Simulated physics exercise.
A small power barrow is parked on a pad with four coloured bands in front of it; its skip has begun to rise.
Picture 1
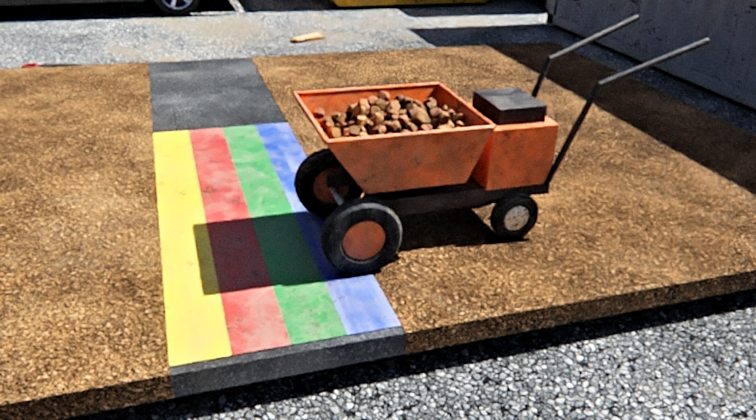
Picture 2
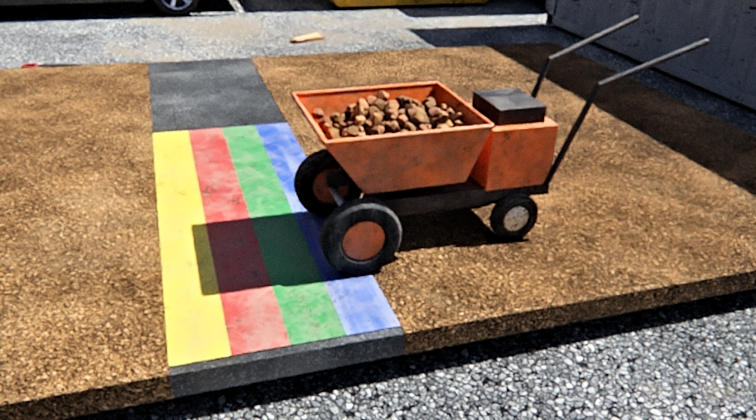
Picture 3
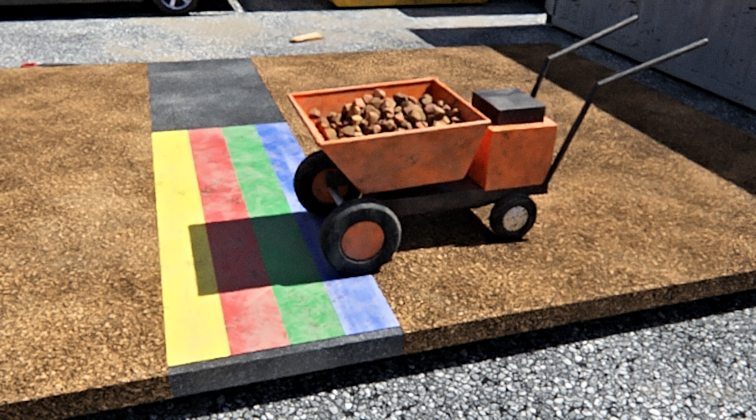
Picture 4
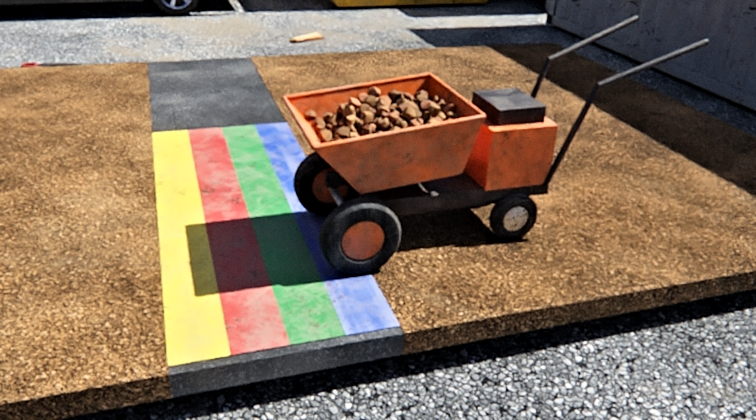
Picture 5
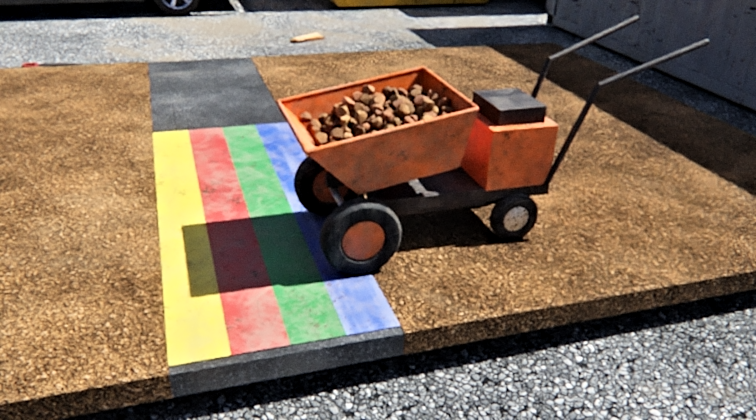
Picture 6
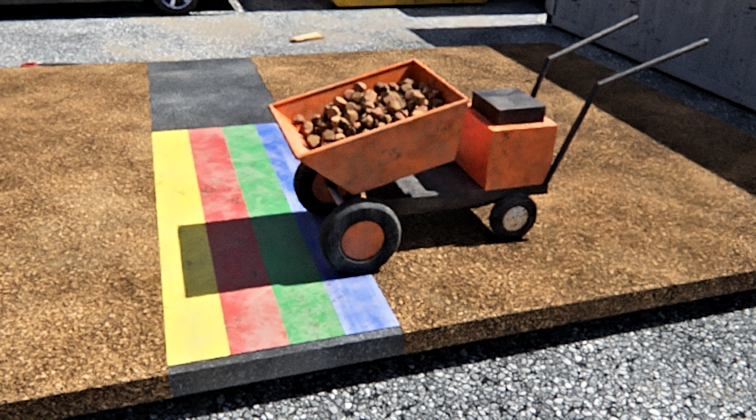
The orange skip of a small power barrow, loaded with brown clods, slowly tilted forward to the left, its back end rising while the wheels stayed still beside yellow, red, green and blue bands.
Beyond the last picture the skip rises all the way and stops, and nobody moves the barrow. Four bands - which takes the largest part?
Largest part: The yellow band.
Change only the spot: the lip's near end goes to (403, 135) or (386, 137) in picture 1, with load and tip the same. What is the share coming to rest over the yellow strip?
Estimates: 10 %, 10 %.
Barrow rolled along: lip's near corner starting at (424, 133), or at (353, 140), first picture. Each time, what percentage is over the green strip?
First some 40, then 0 per cent.
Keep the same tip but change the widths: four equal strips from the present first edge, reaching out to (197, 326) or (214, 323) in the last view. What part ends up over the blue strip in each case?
Shares: 0 %; then 0 %.
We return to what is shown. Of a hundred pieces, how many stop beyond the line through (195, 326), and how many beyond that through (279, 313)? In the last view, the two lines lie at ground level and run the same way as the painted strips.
Near 30 % and near 70 %, in that order.
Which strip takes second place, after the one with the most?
I'd say the strip in red.
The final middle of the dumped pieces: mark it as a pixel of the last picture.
The centre comes to rest near (189, 253).
Soon after the last picture, skip tipped steeply; all in the skip.
A little later, skip tipped right over; most in the skip; a small part over the red strip; a small part over the yellow strip; a stray few falling.
Later still, skip tipped right over; about a third in the skip; about a quarter over the red strip; about a third over the yellow strip; a small part off the paint.
At rest, skip tipped right over; about a quarter in the skip; none over the blue strip; a stray few over the green strip; about a quarter over the red strip; about a third over the yellow strip; about a quarter off the paint.
